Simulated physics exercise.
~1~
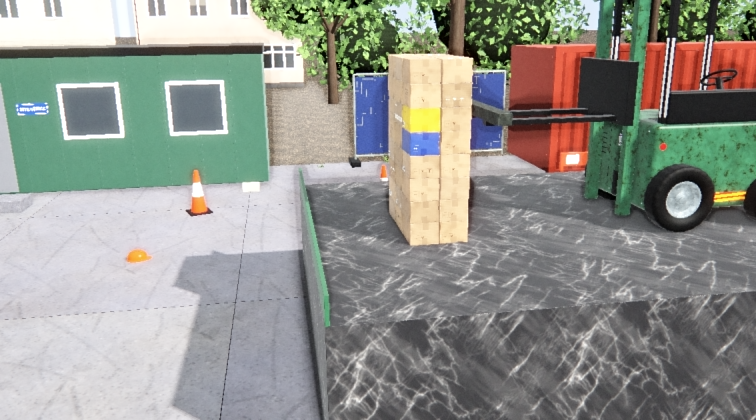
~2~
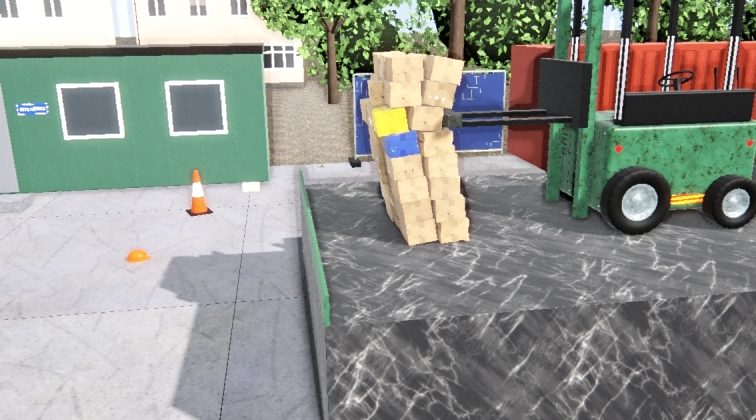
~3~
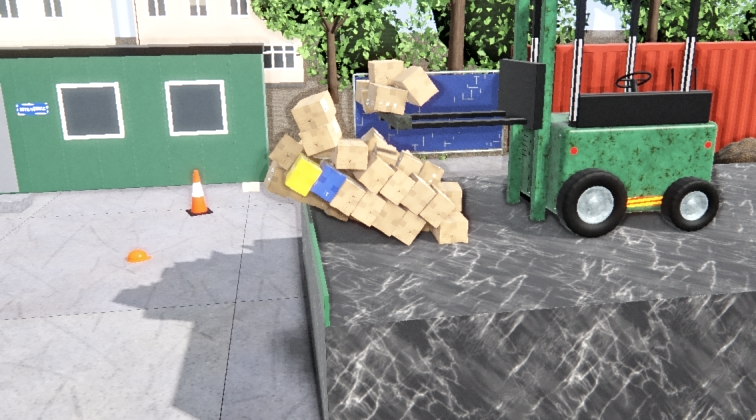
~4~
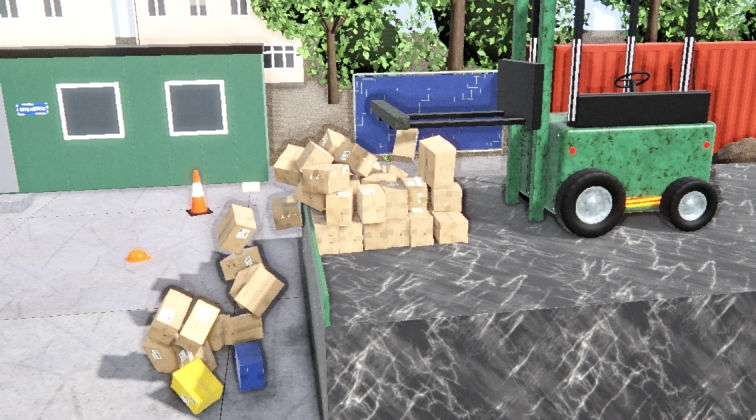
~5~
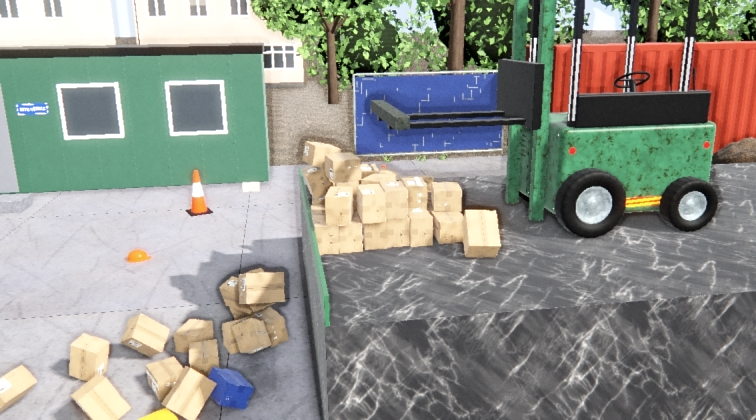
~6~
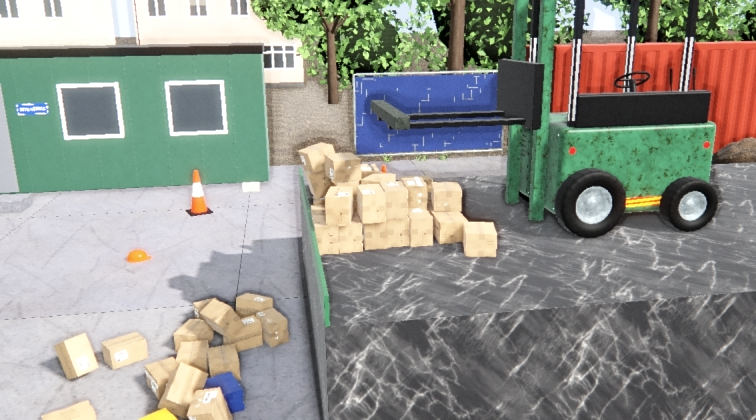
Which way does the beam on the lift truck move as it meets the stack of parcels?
The beam moves to the left, pushing into the upper part of the stack.
